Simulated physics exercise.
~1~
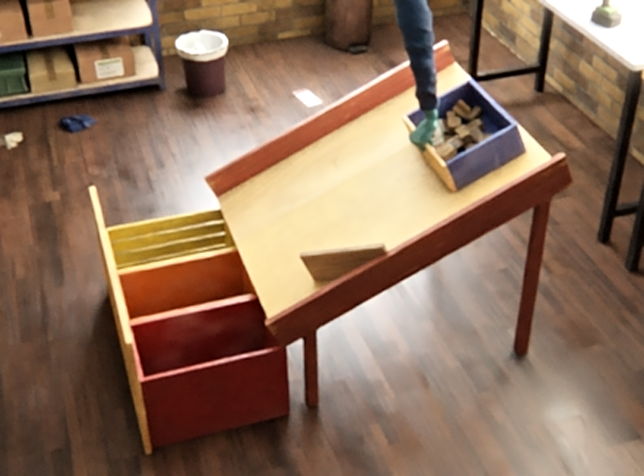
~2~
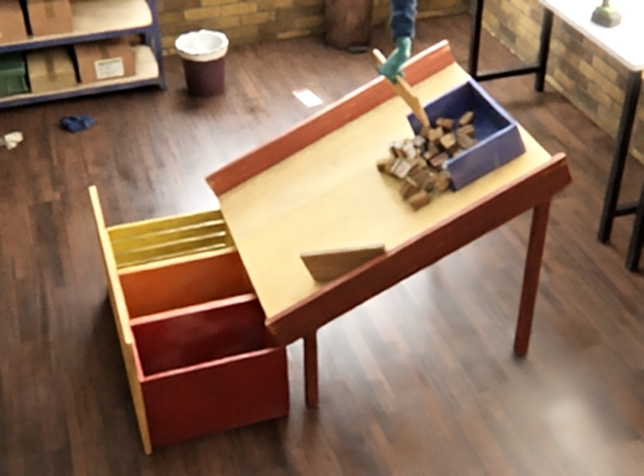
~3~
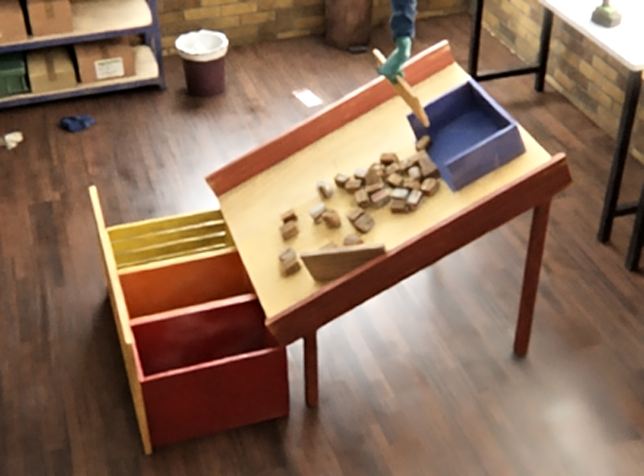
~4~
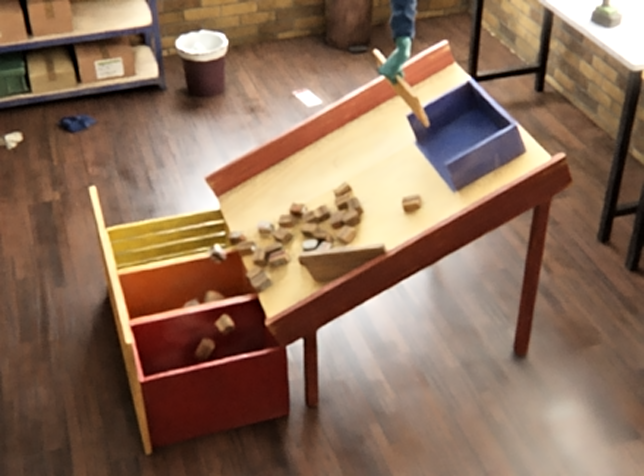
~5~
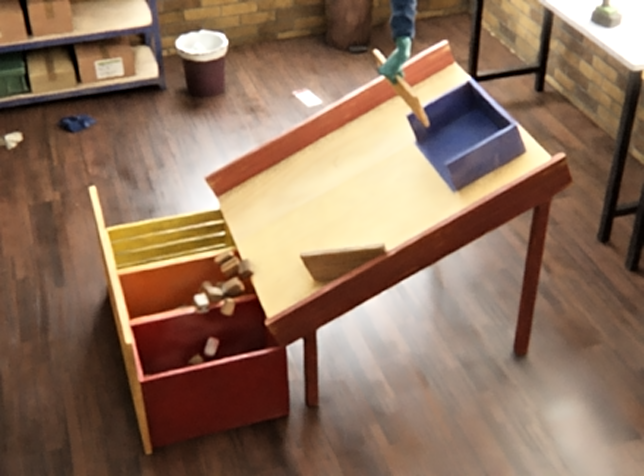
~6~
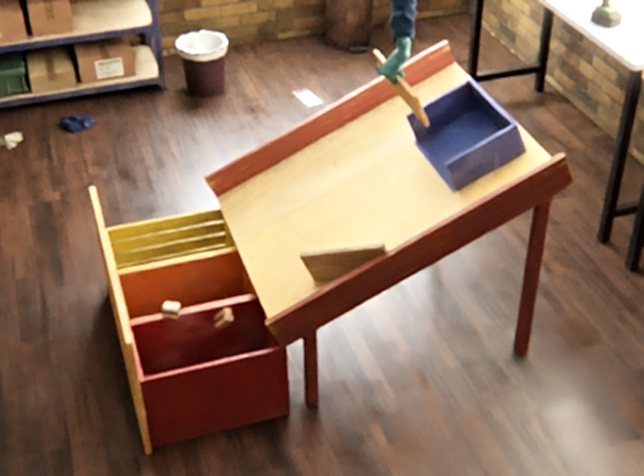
A gloved hand lifts the gate, and small brown blocks slide down-left into red and orange totes.
